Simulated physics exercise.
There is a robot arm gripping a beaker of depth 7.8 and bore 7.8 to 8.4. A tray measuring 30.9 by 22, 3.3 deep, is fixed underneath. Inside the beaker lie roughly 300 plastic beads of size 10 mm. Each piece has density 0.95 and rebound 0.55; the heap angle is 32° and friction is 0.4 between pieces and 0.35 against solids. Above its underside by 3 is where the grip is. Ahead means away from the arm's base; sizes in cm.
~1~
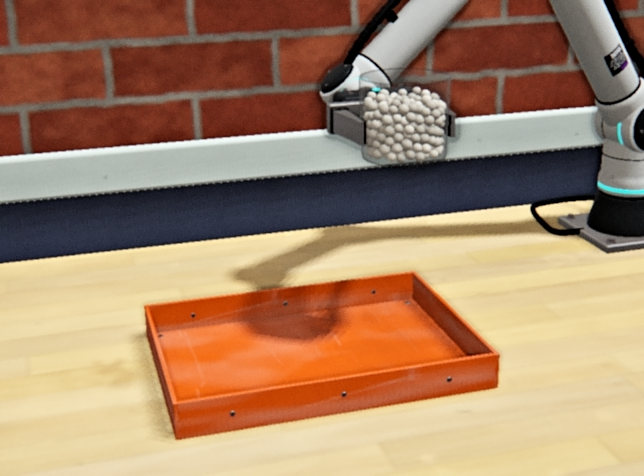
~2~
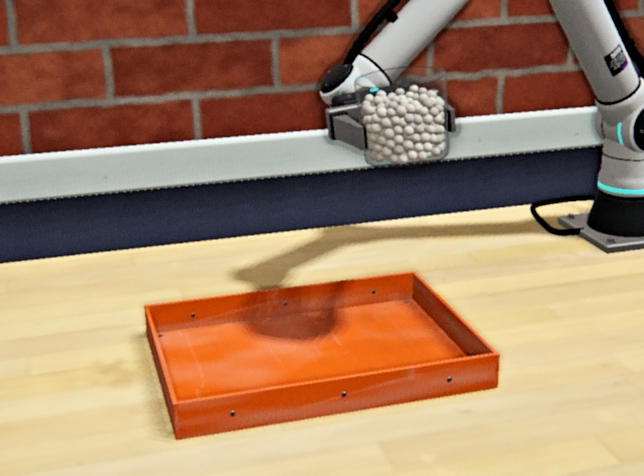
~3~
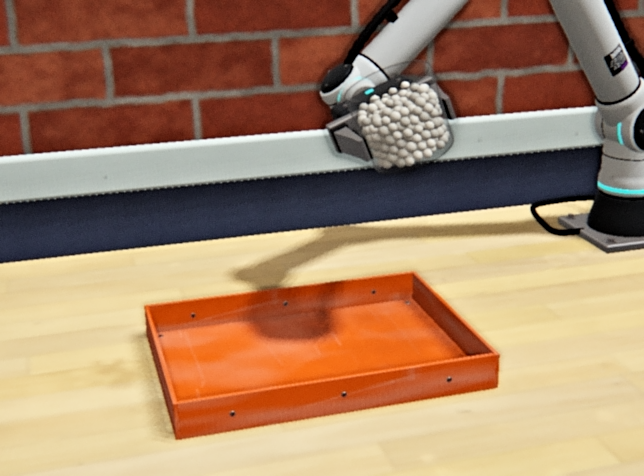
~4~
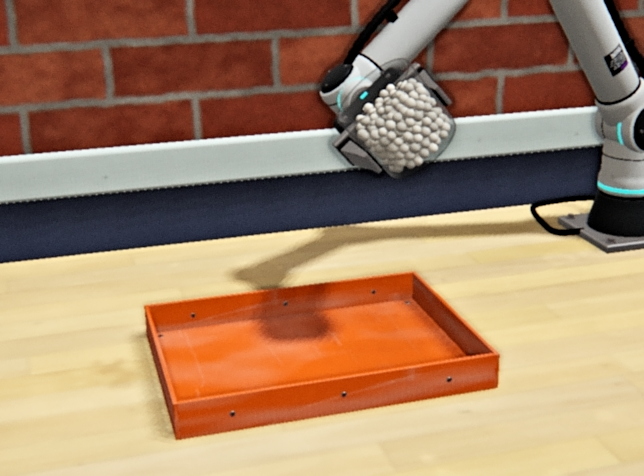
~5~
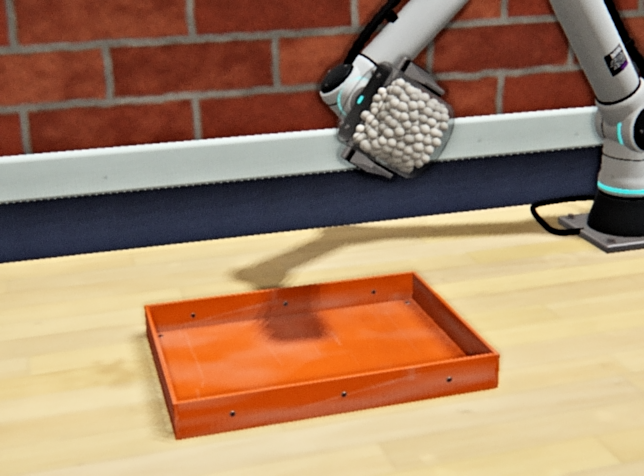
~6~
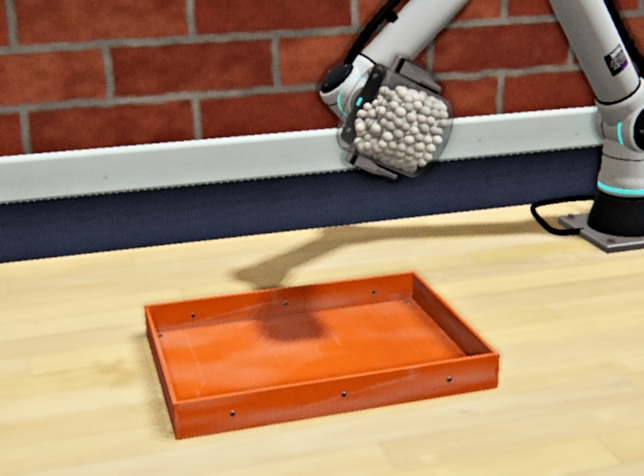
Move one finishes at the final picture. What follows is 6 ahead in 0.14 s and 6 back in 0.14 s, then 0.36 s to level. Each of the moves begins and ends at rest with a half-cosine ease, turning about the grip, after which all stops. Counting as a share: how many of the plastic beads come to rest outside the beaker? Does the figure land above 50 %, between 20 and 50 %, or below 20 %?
The figure lands between 20 and 50 %.
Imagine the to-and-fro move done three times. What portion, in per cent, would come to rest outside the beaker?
It would then be around 65 per cent.
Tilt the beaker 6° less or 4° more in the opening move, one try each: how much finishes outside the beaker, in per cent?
I'd say close to 30 and 45 per cent, in that order.
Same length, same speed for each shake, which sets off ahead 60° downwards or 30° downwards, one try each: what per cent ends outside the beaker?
You'd get about 5 per cent with the first setting and about 15 per cent with the second.
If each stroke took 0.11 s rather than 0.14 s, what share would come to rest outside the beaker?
Estimate: Near 50 per cent.
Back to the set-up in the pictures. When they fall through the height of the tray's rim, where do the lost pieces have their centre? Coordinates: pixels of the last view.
Check roughly (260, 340) in the last picture.
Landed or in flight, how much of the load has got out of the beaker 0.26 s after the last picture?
Roughly 25 per cent by then.
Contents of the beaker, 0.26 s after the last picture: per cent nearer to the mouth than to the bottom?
Share in the mouth half: About 60 %.
Then, 0.26 s after the last picture, tilted 62° forward, highest piece 27 above the table; 215 in the beaker, 81 in flight or on a rim.
Then, 0.51 s after the last picture, tilted 17° forward, highest piece 28 above the table; 192 in the beaker, 84 in the tray, 1 on the table or floor, 19 in flight or on a rim.
Then, 0.84 s after the last picture, level, highest piece 27 above the table; 192 in the beaker, 92 in the tray, 12 on the table or floor.
Then, 1.89 s after the last picture, level, highest piece 27 above the table; 192 in the beaker, 92 in the tray, 12 on the table or floor.
Final count, 192 in the beaker, 92 in the tray, 12 on the table or floor. That is 35 % outside the beaker.
